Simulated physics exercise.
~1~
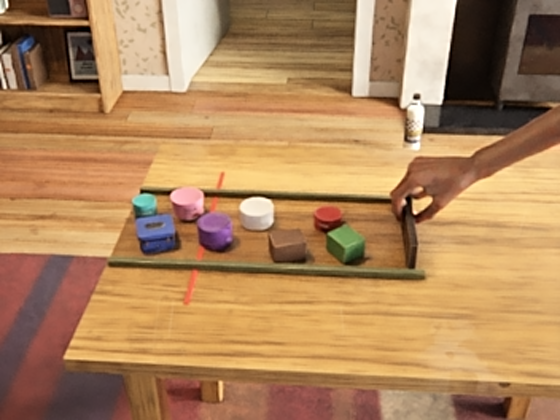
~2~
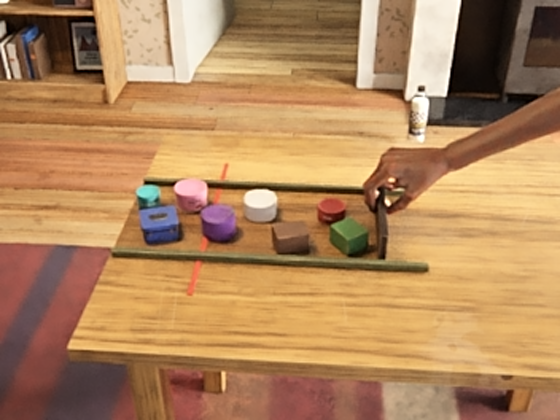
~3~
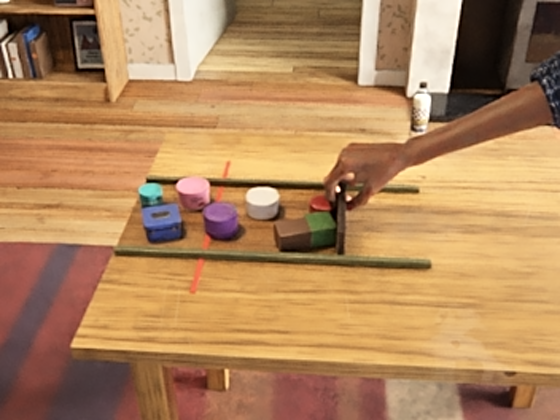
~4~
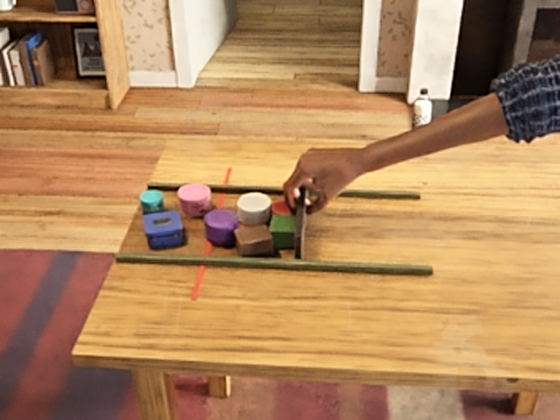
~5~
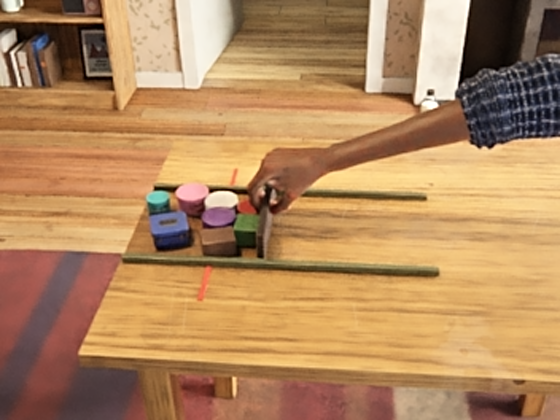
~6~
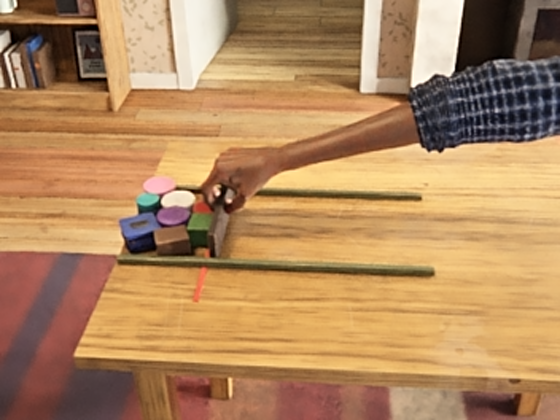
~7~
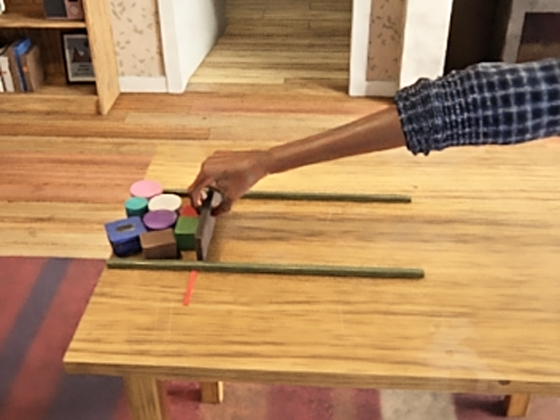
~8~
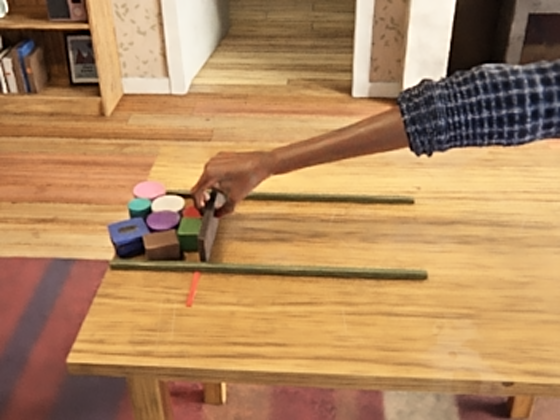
A hand holds a dark upright board at the right of a channel between two green rails on a wooden table, seen from above and in front by a slightly swaying camera. Inside lie a green block, a red tub, a brown block, a white lid, purple and pink tubs, a blue block and a teal piece, with red tape crossing toward the left. The arm slides the board left, gathering the green, red and brown pieces, then the white one. The jumble packs together and shifts toward the table's left end. The board stops near the tape, and nothing falls off.
